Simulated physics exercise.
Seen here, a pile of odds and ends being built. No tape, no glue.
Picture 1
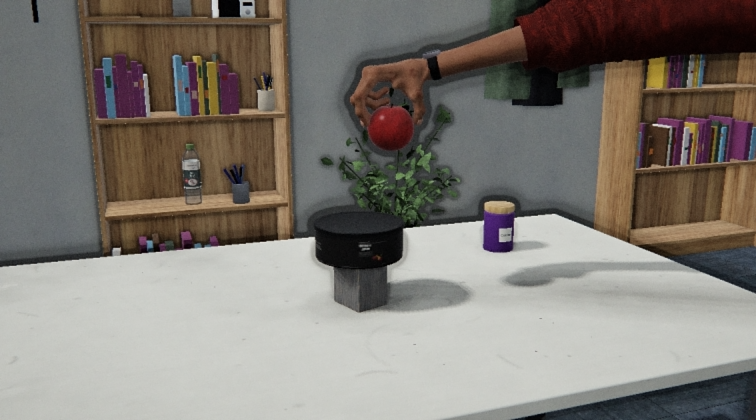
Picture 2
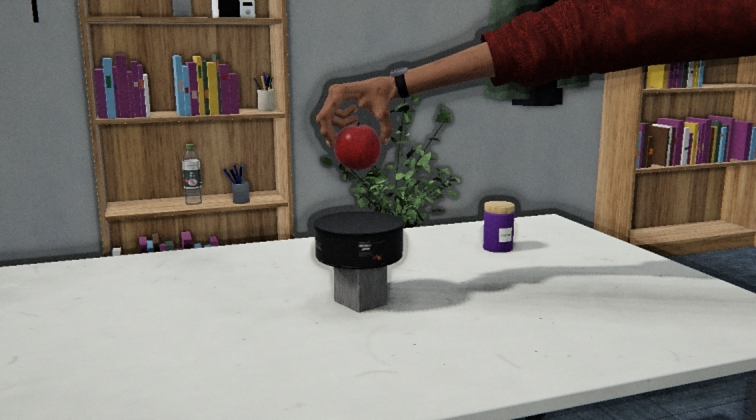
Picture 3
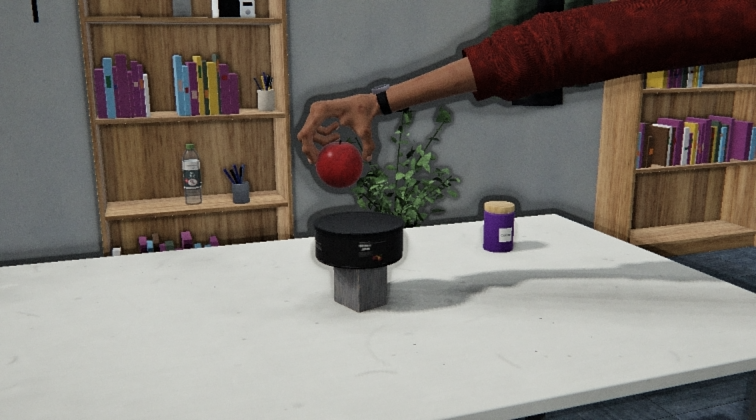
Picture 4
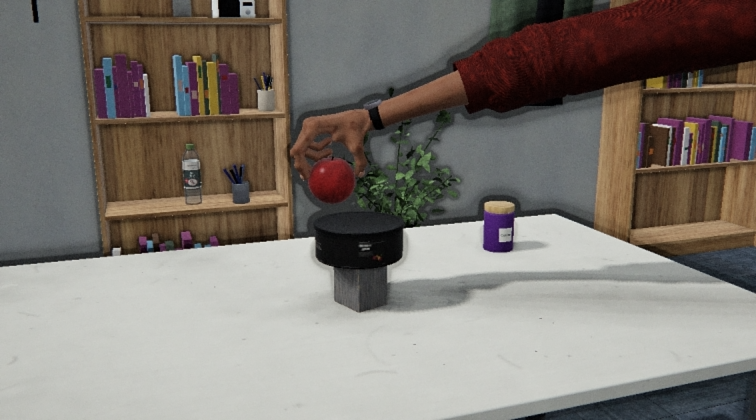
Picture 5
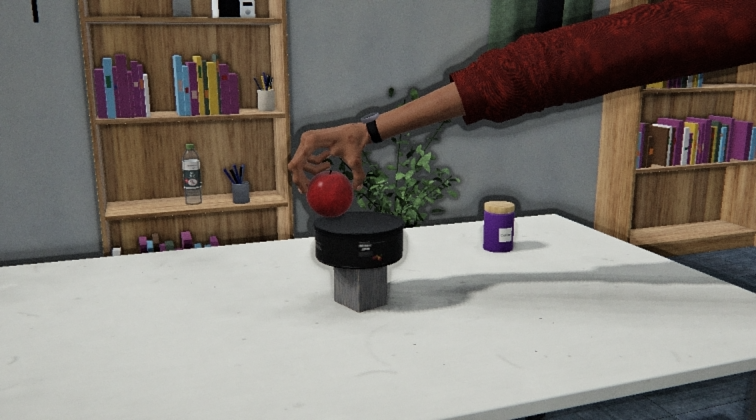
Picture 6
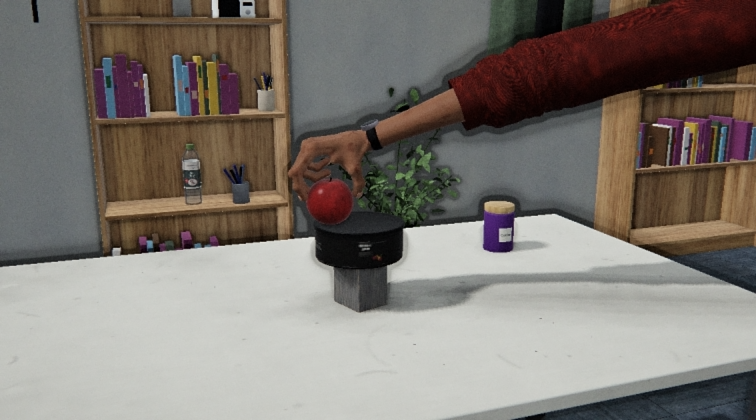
A hand lowers a red apple leftward and down onto a round black tub.
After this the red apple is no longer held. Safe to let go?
As it turns out, it holds.
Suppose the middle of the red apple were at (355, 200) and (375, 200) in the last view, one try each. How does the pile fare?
First try: It holds; second try: It holds.
Then, 0.30 s later than the last frame, all is still.
Then, 0.80 s later than the last frame, red apple resting near (330, 202).
When it is over, all 4 as before. End places, in pixels of the last picture, red apple near (330, 202). The pile keeps its balance.
